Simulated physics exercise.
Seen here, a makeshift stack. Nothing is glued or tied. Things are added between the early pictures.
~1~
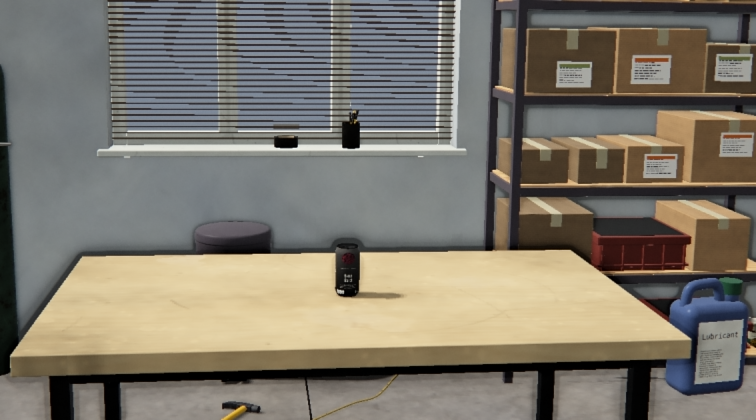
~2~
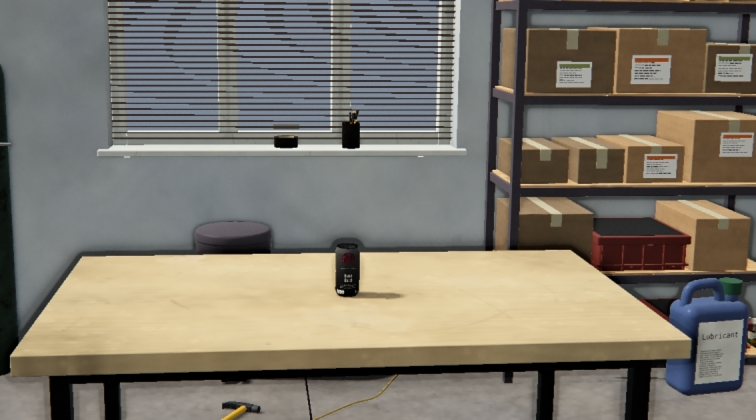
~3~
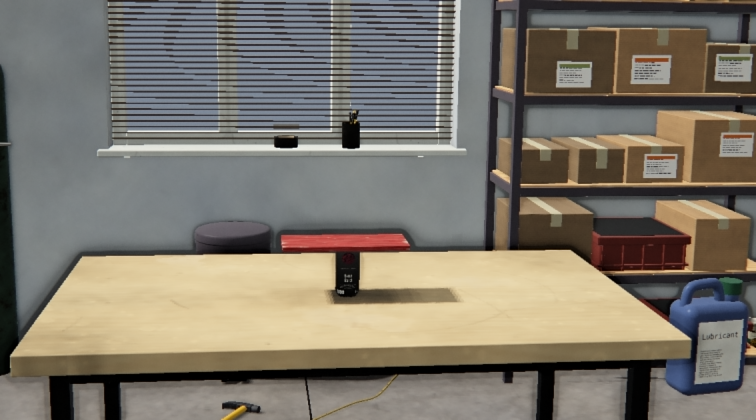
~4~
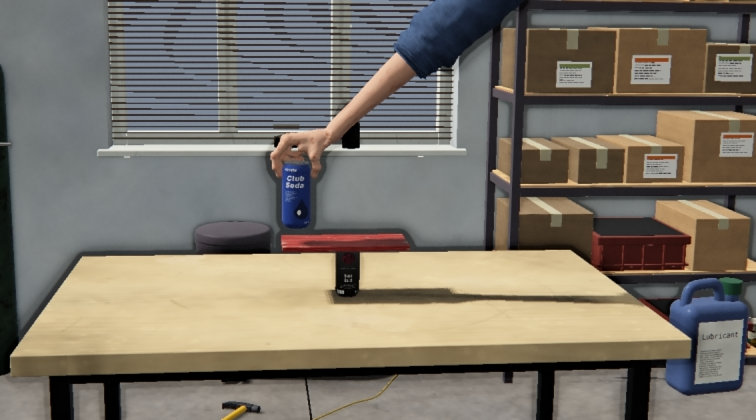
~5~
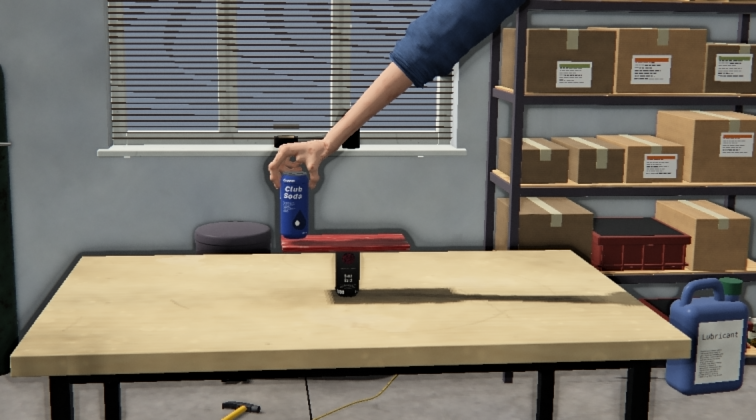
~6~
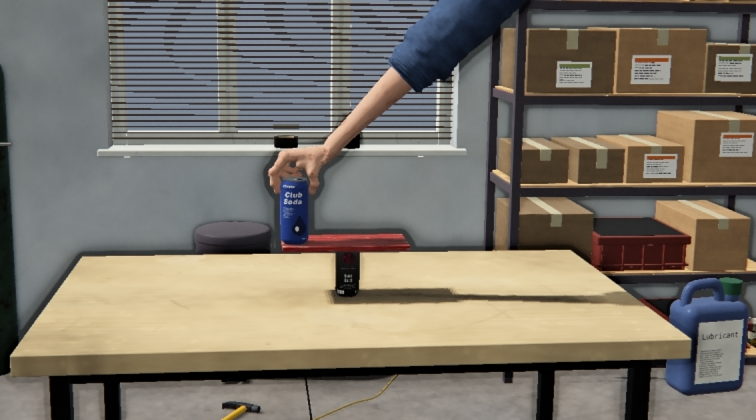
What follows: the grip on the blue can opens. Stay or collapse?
The stack gives way.
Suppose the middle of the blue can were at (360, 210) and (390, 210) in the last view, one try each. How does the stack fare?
First try: It stays up; second try: It comes apart.
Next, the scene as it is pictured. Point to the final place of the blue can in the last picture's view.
At about (238, 289).
Then, 0.40 s later than the last frame, blue can now fallen; red board tilted by 68°.
Then, 0.70 s later than the last frame, red board tilted by 39°; black can tilted by 32°.
When it is over, fallen, blue can, black can and red board. End places, in pixels of the last picture, blue can near (239, 289). The stack loses its balance.
